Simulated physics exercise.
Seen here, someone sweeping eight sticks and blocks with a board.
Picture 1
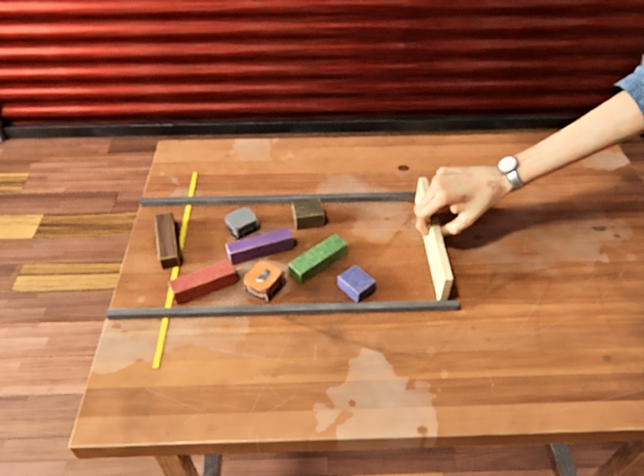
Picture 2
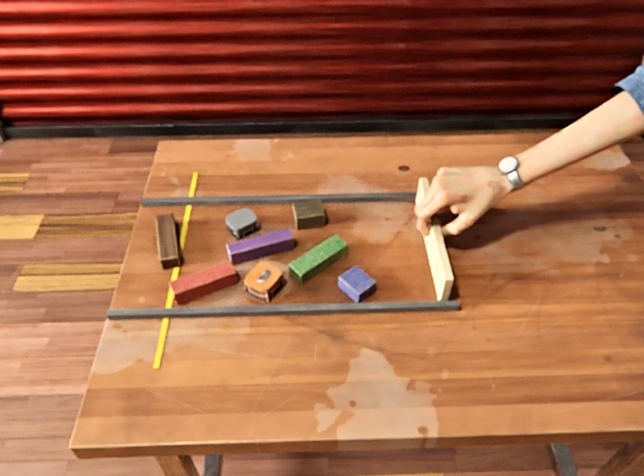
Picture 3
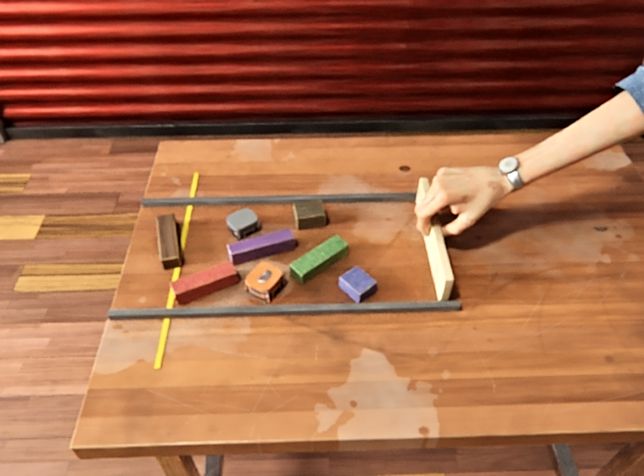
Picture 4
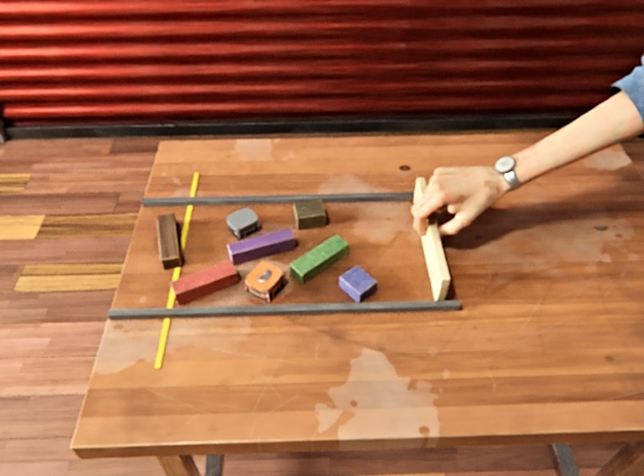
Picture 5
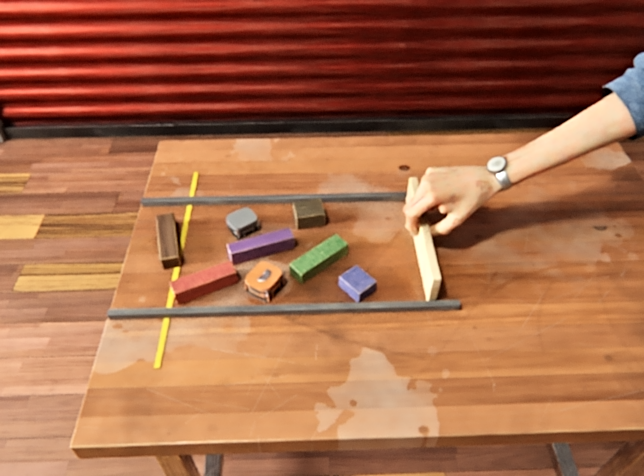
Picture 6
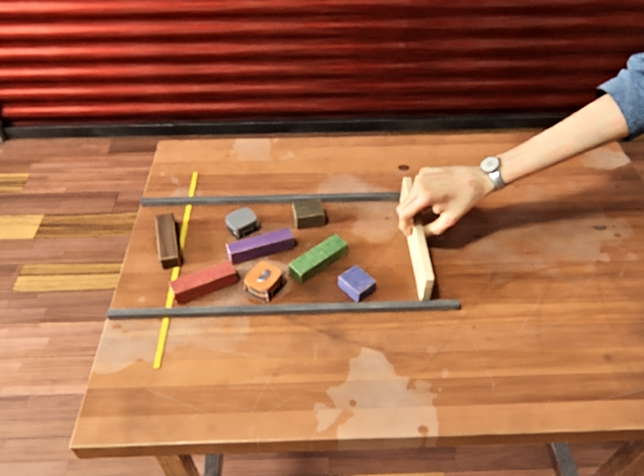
On a worn wooden table before a red corrugated wall, seen from above at an angle, two dark rails run sideways across a strip of yellow tape at the left. Between them lie brown, red, purple and green bars, grey, black and blue blocks, and an orange case. A watch-wearing hand at the right holds a pale board still, then slides it slightly left, touching none of them.
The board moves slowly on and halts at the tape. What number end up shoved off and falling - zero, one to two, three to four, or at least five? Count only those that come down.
After the push, only one or two have dropped.
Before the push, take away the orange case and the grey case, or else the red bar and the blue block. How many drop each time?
1 in the first case, 1 in the second.
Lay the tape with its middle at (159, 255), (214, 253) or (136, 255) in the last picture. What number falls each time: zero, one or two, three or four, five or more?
Going tape by tape, I get either three or four, then none at all, then at least five.
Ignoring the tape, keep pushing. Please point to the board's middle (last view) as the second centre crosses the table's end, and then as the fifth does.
At (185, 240) for the second, at (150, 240) for the fifth.
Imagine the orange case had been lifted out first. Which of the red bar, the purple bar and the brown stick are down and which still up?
The red bar tumbles off, the purple bar survives, the brown stick comes down.
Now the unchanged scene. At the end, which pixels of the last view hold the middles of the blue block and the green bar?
The blue block stops around (159, 285); the green bar around (152, 260).
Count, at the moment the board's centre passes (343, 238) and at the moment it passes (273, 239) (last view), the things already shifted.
2 and 7.
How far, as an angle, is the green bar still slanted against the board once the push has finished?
Roughly 30° out of line.
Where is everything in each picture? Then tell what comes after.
Brown stick (167, 240); red bar (203, 282); grey case (242, 223); board (432, 236); tape (179, 254), in the first picture.
Red bar (204, 283); black block (309, 214), in the second picture.
Grey case (243, 224); board (433, 236), in the third picture.
Brown stick (169, 240); orange case (265, 282), in the fourth picture.
Red bar (204, 282); blue block (358, 284), in the fifth picture.
Brown stick (168, 240); red bar (204, 282); grey case (242, 223); board (415, 236); tape (179, 254), in the sixth picture.
A little later, none off yet; brown stick at rest near (168, 240); red bar at rest near (204, 282); grey case at rest near (242, 223).
Next, none off yet; brown stick at rest near (168, 240); red bar shifted a little near (177, 279); grey case shifted about its own width near (215, 228).
When it is over, the number that fall off is one or two; down, red bar and brown stick.
